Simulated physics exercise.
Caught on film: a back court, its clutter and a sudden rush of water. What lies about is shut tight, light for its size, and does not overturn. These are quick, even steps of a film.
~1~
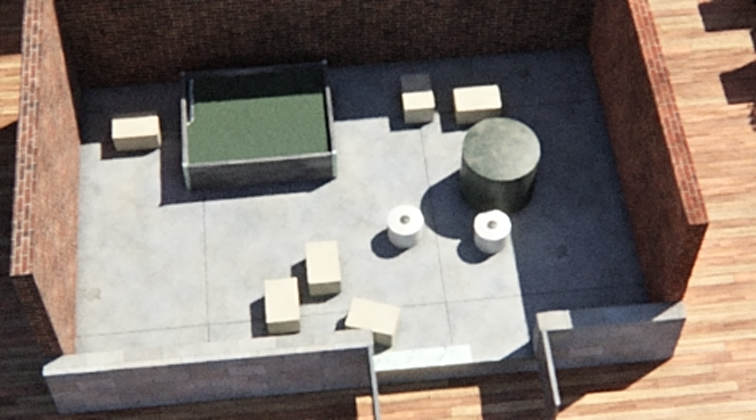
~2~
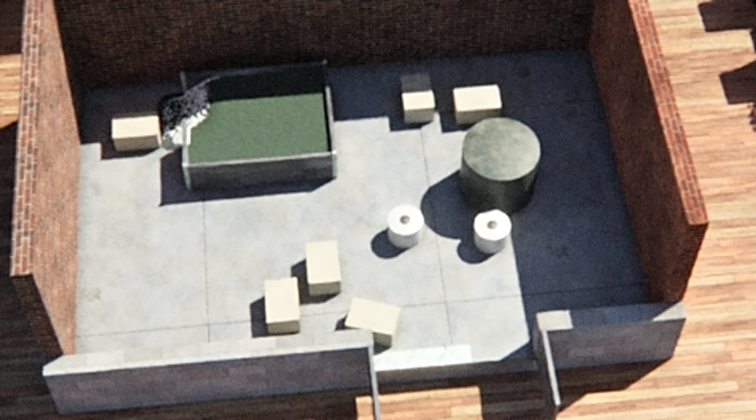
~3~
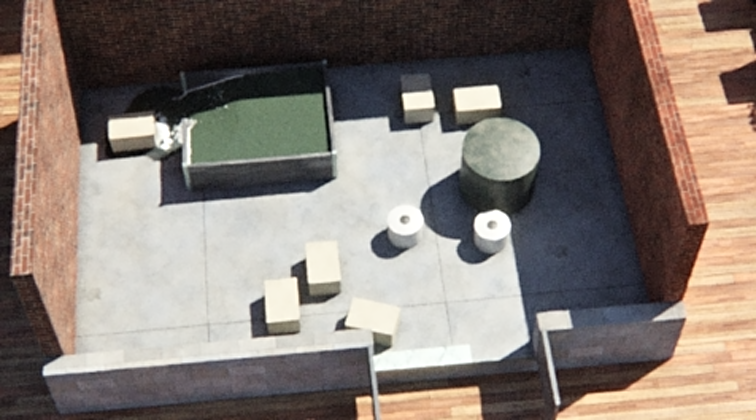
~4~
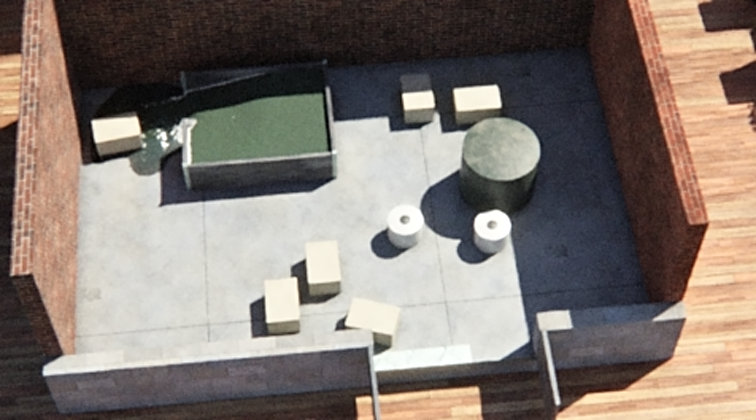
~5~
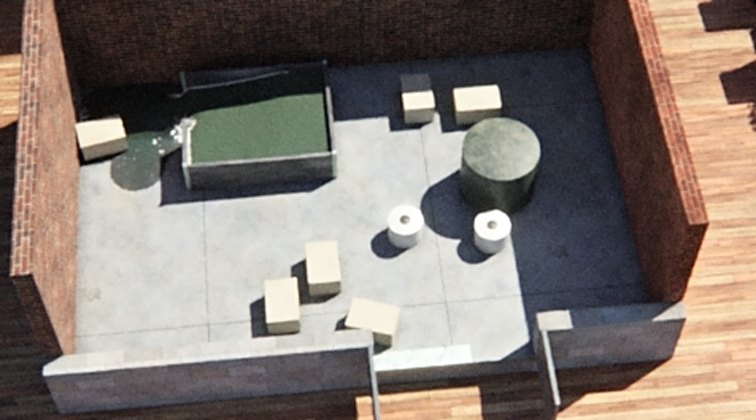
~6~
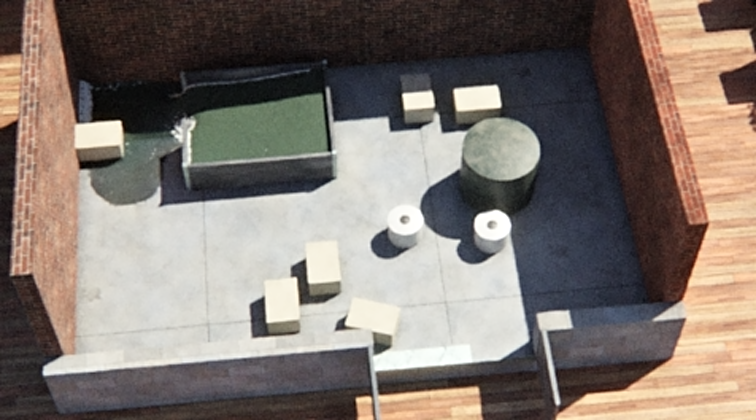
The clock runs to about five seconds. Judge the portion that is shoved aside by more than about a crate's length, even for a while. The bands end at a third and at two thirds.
Share: Not even a third.
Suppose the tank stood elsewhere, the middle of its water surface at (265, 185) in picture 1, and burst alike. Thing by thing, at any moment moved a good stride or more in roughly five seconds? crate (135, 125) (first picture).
My call: Yes.
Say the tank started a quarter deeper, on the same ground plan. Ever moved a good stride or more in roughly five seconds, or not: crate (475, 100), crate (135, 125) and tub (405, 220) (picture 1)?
One after the other: Under that, pushed that far, never so far.
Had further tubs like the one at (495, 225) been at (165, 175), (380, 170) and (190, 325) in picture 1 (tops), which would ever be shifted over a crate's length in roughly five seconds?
As listed: Less than that, never so far, pushed that far.
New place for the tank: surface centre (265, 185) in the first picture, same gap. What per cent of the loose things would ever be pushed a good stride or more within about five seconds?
Near 10 in a hundred.
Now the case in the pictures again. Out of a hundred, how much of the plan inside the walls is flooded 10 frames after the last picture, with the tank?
I make it 20 per cent.
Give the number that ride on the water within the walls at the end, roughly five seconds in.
I count 1.
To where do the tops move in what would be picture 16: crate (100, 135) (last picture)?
Around (138, 201).
A moment on, 1 of 8 are well off their spots; 1 afloat.
Next, 1 of 8 are well off their spots; 0 afloat.
Later, 1 of 8 are well off their spots; 0 afloat.
In the end, 1 of 8 are well off their spots, and 1 have been at some point; 1 afloat.
